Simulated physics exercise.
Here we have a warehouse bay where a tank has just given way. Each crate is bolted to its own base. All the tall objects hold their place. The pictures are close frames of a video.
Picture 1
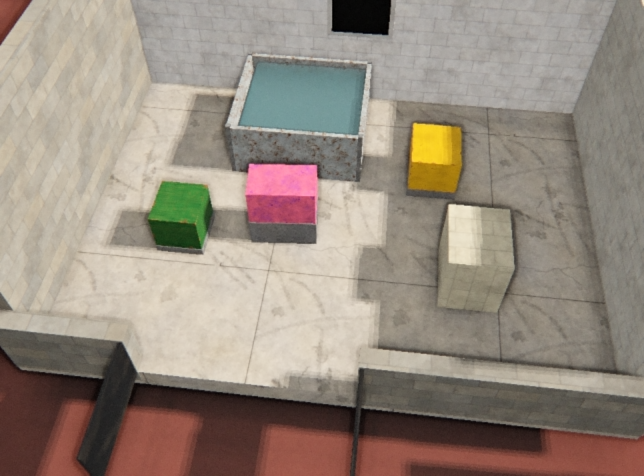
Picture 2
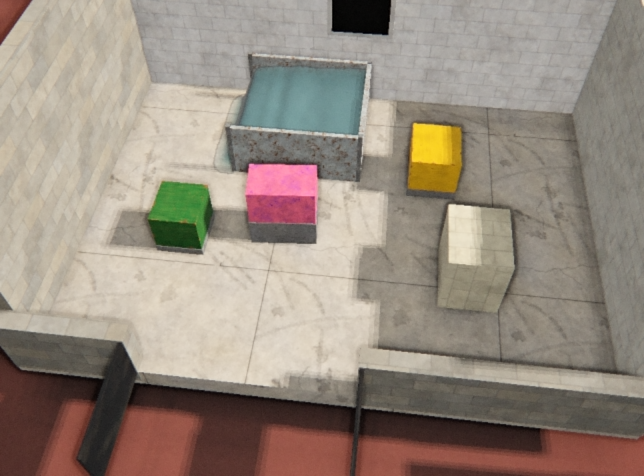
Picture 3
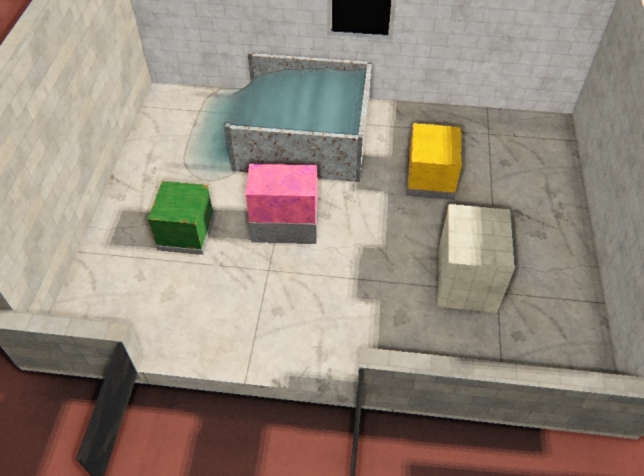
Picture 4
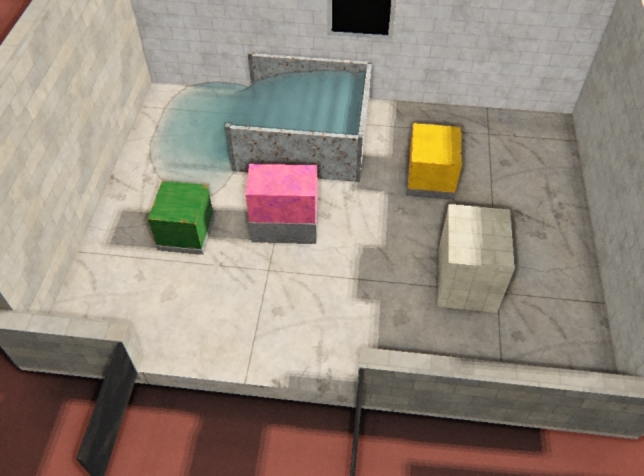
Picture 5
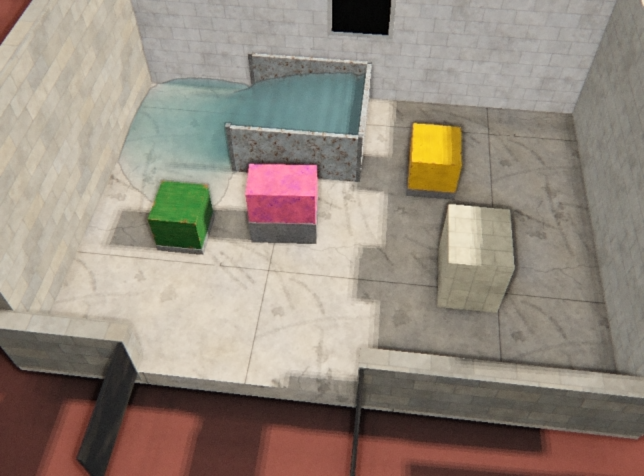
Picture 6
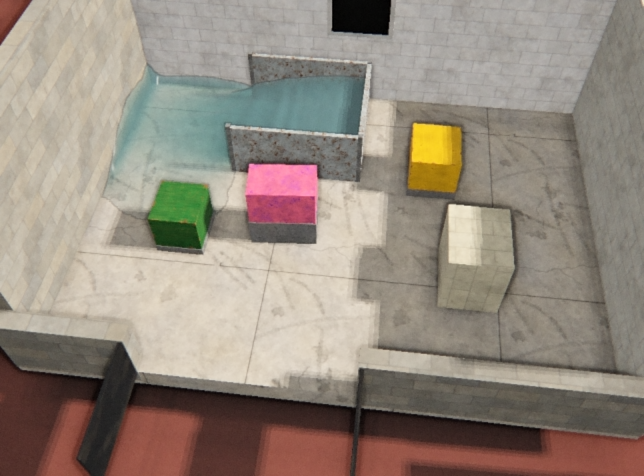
In this clip, the left side of an open water tank gives way in a walled bay, and water pours out leftward across the pale floor toward the left wall, while the green, pink, yellow and cream blocks stay still.
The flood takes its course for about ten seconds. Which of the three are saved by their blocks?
In the end: The yellow crate stays dry; the pink crate stays dry; the green crate gets wet.
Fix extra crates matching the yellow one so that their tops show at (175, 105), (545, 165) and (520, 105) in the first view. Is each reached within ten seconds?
One after the other: Gets wet, stays dry, is spared.
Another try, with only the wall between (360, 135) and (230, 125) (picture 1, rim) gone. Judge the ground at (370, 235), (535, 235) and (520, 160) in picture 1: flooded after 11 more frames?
In that order: Flooded, awash, not flooded.
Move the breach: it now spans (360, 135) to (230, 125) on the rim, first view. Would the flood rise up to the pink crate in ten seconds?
Then: The pink one is topped.
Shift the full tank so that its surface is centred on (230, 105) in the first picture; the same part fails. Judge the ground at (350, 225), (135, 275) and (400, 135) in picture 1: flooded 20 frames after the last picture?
One after the other: Clear, wet, under water.
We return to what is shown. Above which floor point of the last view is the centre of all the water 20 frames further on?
I would point to (200, 189).
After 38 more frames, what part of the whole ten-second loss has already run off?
I make it 60 per cent.
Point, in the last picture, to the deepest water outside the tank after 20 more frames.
Close to (55, 305).
A moment on, water covers 20 % of the floor; the yellow crate not reached, the pink crate not reached, the green crate water round its plinth.
Next, water covers 25 % of the floor; the yellow crate not reached, the pink crate water round its plinth, the green crate water round its plinth.
Then, water covers 45 % of the floor; the yellow crate not reached, the pink crate water round its plinth, the green crate water round its plinth.
Later, water covers 80 % of the floor; the yellow crate water round its plinth, the pink crate water round its plinth, the green crate water round its plinth.
In the end, water covers 100 % of the floor; the yellow crate stayed above the water, the pink crate stayed above the water, the green crate was topped.
